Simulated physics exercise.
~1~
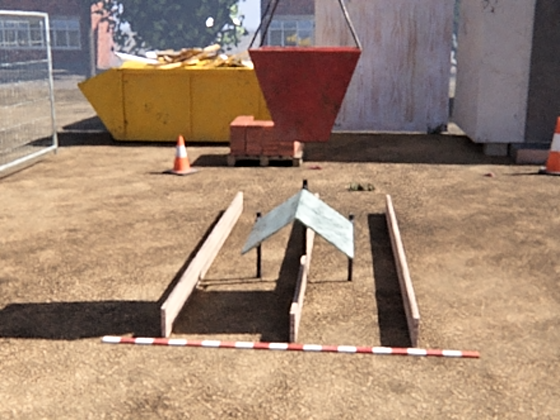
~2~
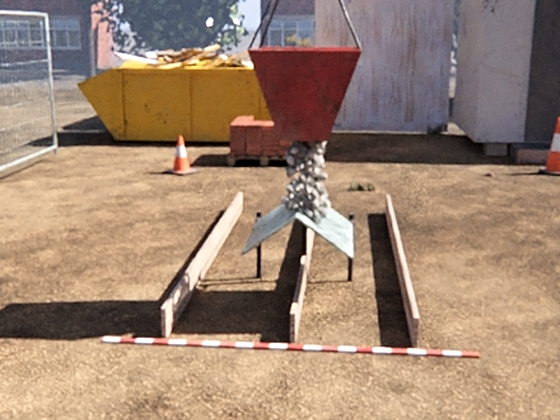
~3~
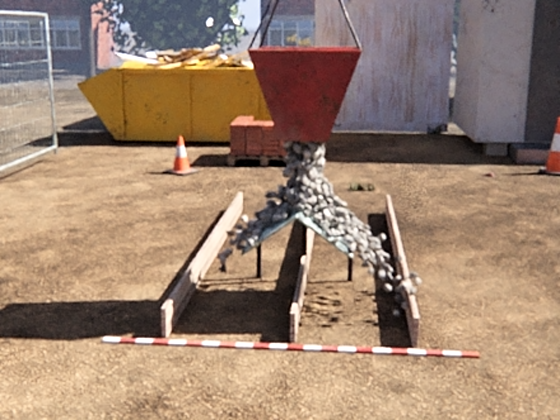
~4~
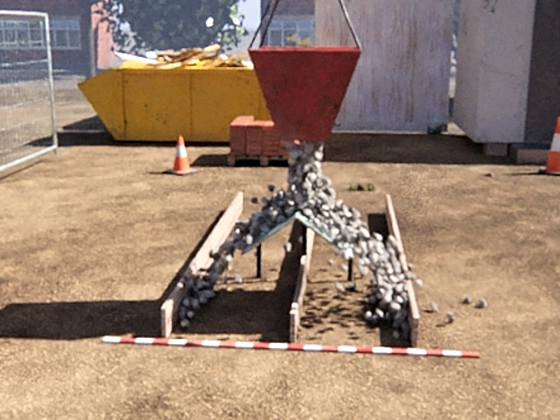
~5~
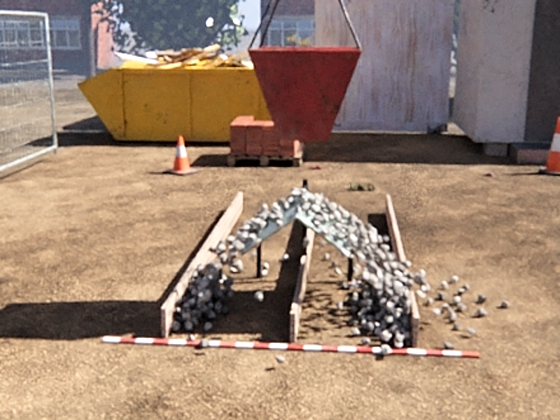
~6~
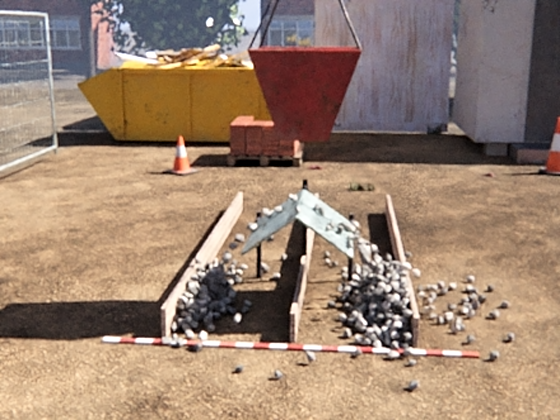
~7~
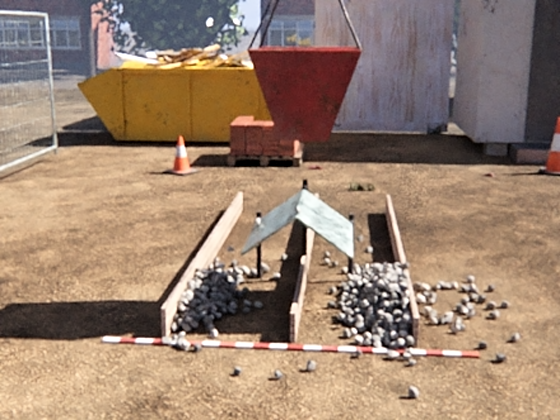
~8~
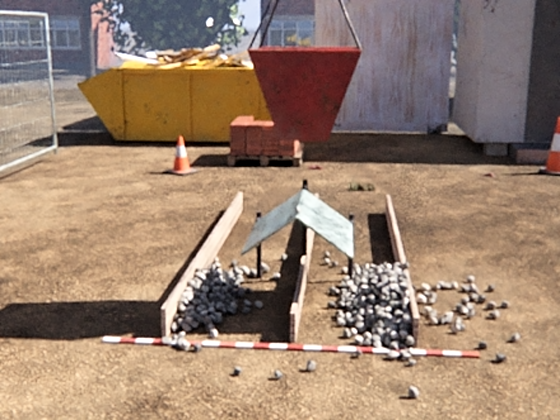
A sunlit building yard of brown dirt is seen from a fixed, slightly raised viewpoint, with a yellow skip, stacked red blocks and orange cones behind. A red hopper hangs above a fixed, pale, roof-shaped steel plate, with three planks marking two bays and a red and white staff lying in front. Grey stones pour from the hopper onto the ridge and slide down both slopes, reaching the right bay first. The hopper empties and the plate clears as some stones scatter beyond the right plank. The stones settle, with the larger heap in the right bay, a smaller one in the left.
